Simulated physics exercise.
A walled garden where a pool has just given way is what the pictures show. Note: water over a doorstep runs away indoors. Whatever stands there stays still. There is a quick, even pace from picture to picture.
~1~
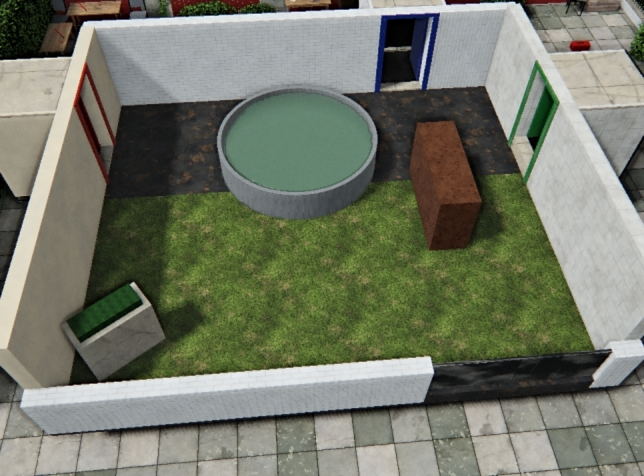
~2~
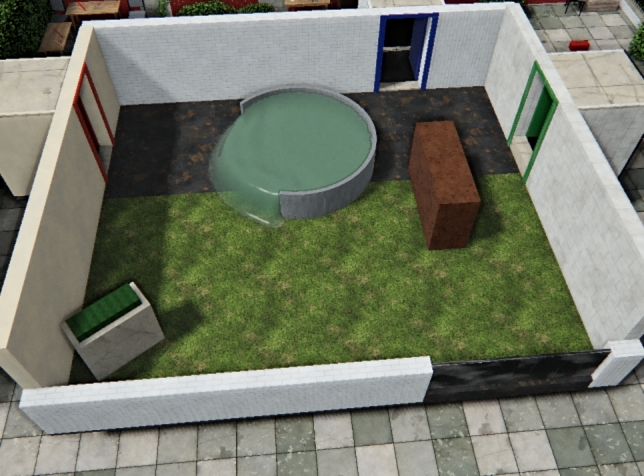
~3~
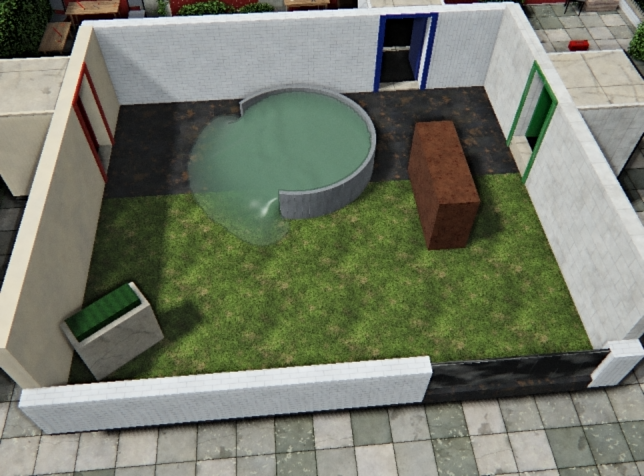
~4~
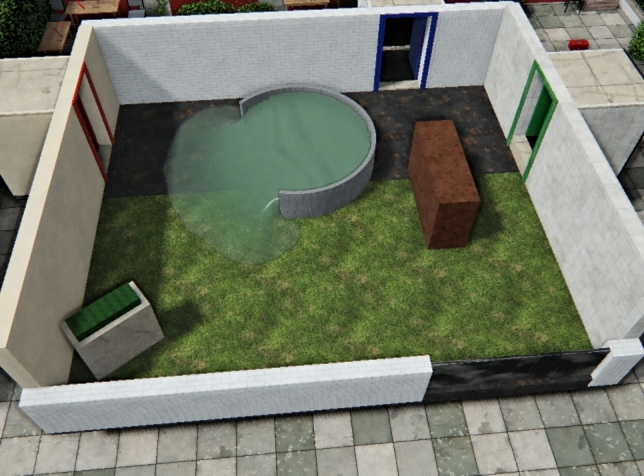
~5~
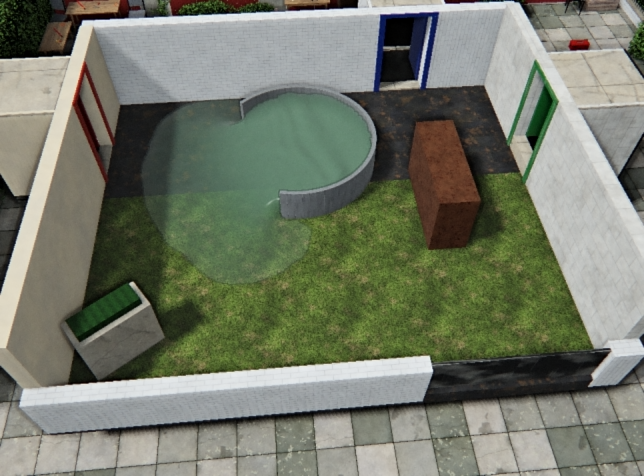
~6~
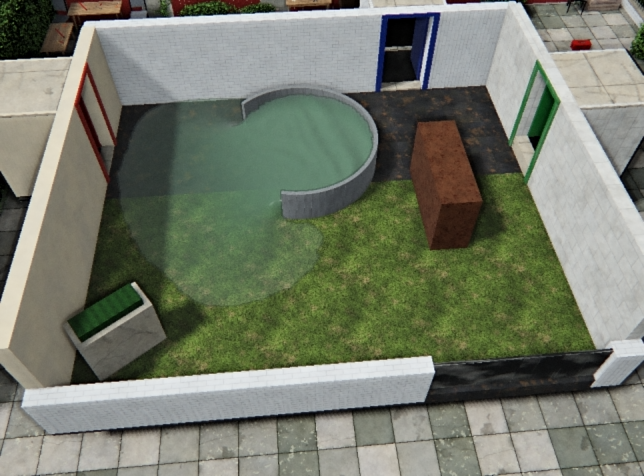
To begin with, a round pool of still green water sits in a white-walled garden, between a planter and a rusty-brown block. The left side of its rim is then gone, and water pours out through the gap, spreading left and forward in a widening sheet across dark paving and grass.
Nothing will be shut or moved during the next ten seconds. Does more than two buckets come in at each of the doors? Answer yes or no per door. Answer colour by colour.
The red door yes, the green door no, the blue door no.
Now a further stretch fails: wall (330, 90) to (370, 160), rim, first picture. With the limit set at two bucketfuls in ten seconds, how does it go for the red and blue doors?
As for the red door, it sits short of it; as for the blue door, it overshoots.
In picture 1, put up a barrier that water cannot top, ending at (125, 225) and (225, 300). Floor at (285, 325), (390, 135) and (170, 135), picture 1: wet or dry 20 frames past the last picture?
Lab note - point 1: Inundated; point 2: Parched; point 3: Inundated.
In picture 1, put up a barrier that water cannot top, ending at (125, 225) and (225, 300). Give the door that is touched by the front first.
Looking at it, it's the red one here.
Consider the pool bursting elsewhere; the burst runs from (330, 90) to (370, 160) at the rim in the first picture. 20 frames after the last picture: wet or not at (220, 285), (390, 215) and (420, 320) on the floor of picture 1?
The first spot is spared, the second swamped, the third swamped.
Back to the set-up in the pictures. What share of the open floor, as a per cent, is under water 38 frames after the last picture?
About 60 in a hundred.
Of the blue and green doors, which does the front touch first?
The blue-painted one.
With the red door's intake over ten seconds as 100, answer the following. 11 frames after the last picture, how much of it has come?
I'd say some 25 per cent.
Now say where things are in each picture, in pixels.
Still water in the round pool at (298, 139), in the first picture.
The front is at (277, 225), out from the gap at (226, 172), in the second picture.
The front is at a hidden place, out from the gap at (226, 173), in the third picture.
The front is at (271, 255), out from the gap at (226, 173), in the fourth picture.
Water pours out at (226, 174) and has run to (254, 278), in the fifth picture.
Water pours out at (228, 175) and has run to (245, 297), in the sixth picture.
A moment on, water covers 35 % of the floor; the red door over two buckets in, the green door not reached, the blue door not reached.
Next, water covers 40 % of the floor; the red door far over two buckets in, the green door not reached, the blue door not reached.
Then, water covers 45 % of the floor; the red door far over two buckets in, the green door not reached, the blue door not reached.
Later, water covers 60 % of the floor; the red door far over two buckets in, the green door not reached, the blue door wet at the sill, nothing in.
In the end, water covers 95 % of the floor; the red door far over two buckets in, the green door wet at the sill, nothing in, the blue door wet at the sill, nothing in.
